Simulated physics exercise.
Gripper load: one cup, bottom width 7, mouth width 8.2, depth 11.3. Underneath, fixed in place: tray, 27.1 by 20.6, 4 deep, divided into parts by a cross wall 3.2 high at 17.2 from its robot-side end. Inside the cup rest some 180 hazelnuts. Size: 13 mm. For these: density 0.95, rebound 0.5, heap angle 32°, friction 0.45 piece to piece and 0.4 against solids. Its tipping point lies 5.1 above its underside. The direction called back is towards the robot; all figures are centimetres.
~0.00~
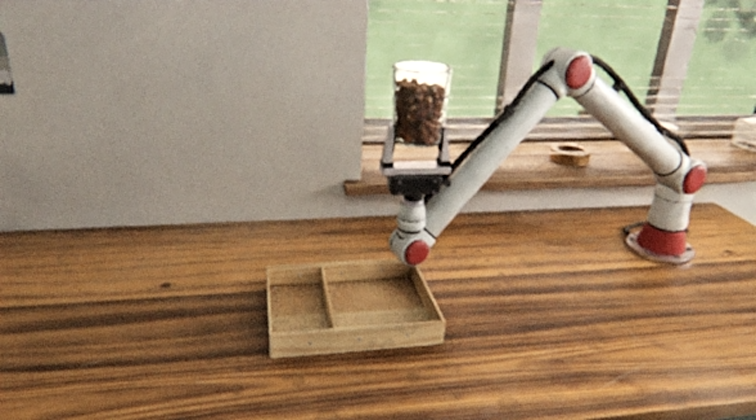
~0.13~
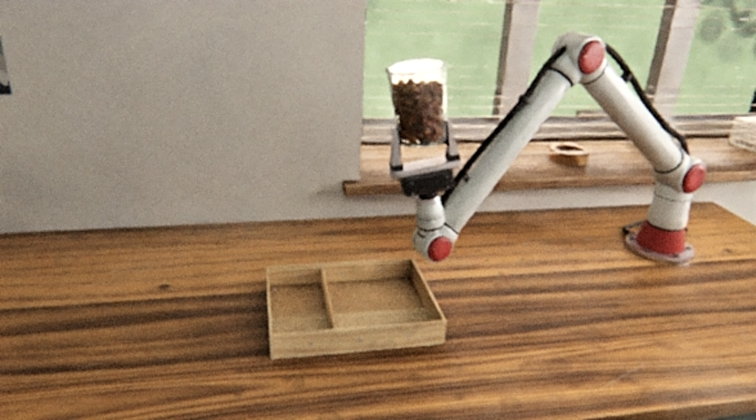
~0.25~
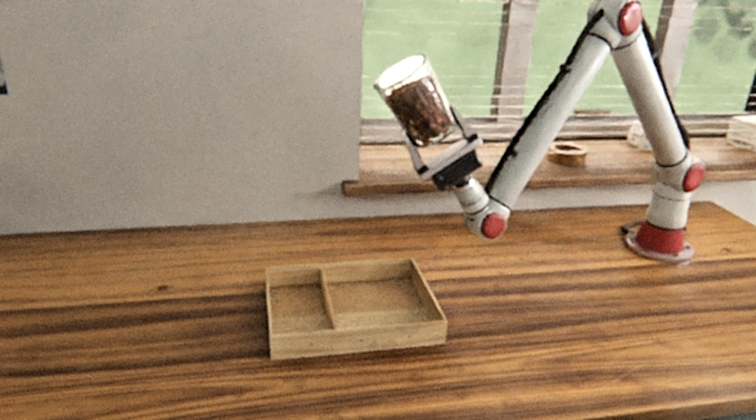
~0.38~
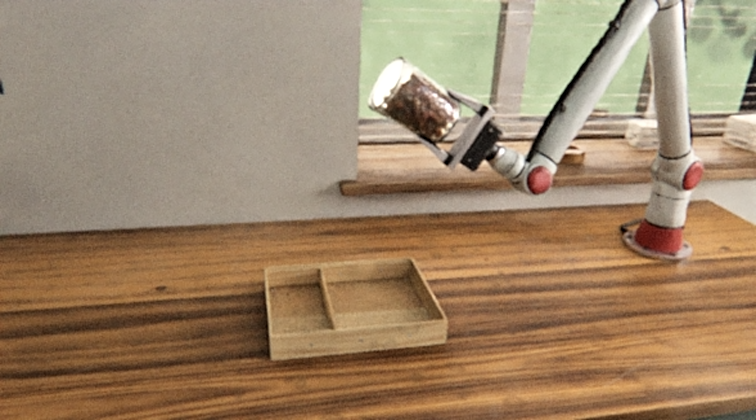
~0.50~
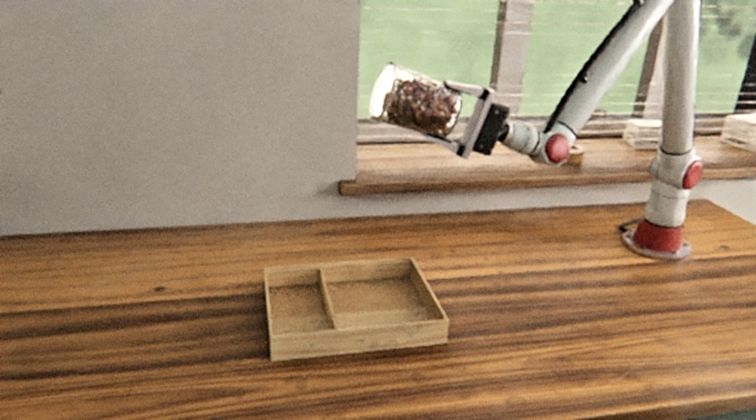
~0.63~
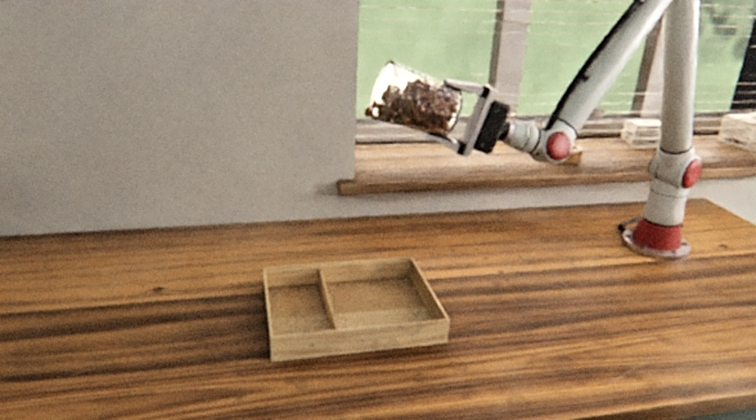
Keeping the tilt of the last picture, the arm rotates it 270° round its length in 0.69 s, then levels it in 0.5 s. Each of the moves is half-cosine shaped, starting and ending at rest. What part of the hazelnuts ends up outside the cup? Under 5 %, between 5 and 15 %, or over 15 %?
Between 5 and 15 %.
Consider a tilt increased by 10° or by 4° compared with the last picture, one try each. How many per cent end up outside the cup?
Roughly 30 % on the first try and 15 % on the second.
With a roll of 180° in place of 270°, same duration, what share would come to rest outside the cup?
Share: Close to 10 %.
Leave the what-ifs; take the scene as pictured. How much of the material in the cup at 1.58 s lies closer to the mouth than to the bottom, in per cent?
40 %.
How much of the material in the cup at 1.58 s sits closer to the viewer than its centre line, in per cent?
Estimated share: About 55 %.
After 1.11 s, tipped 72°, highest piece 40 above the table; 175 in the cup, 3 in the far-side part, 1 in the robot-side part, 6 in flight or on a rim.
After 1.58 s, tipped 33°, highest piece 40 above the table; 168 in the cup, 8 in the far-side part, 5 in the robot-side part, 1 on the table or floor, 3 in flight or on a rim.
After 2.02 s, upright, highest piece 42 above the table; 167 in the cup, 11 in the far-side part, 5 in the robot-side part, 1 on the table or floor, 1 in flight or on a rim.
After 2.72 s, upright, highest piece 42 above the table; 167 in the cup, 11 in the far-side part, 6 in the robot-side part, 1 on the table or floor.
At rest, 167 in the cup, 11 in the far-side part, 6 in the robot-side part, 1 on the table or floor. That is 10 % outside the cup.
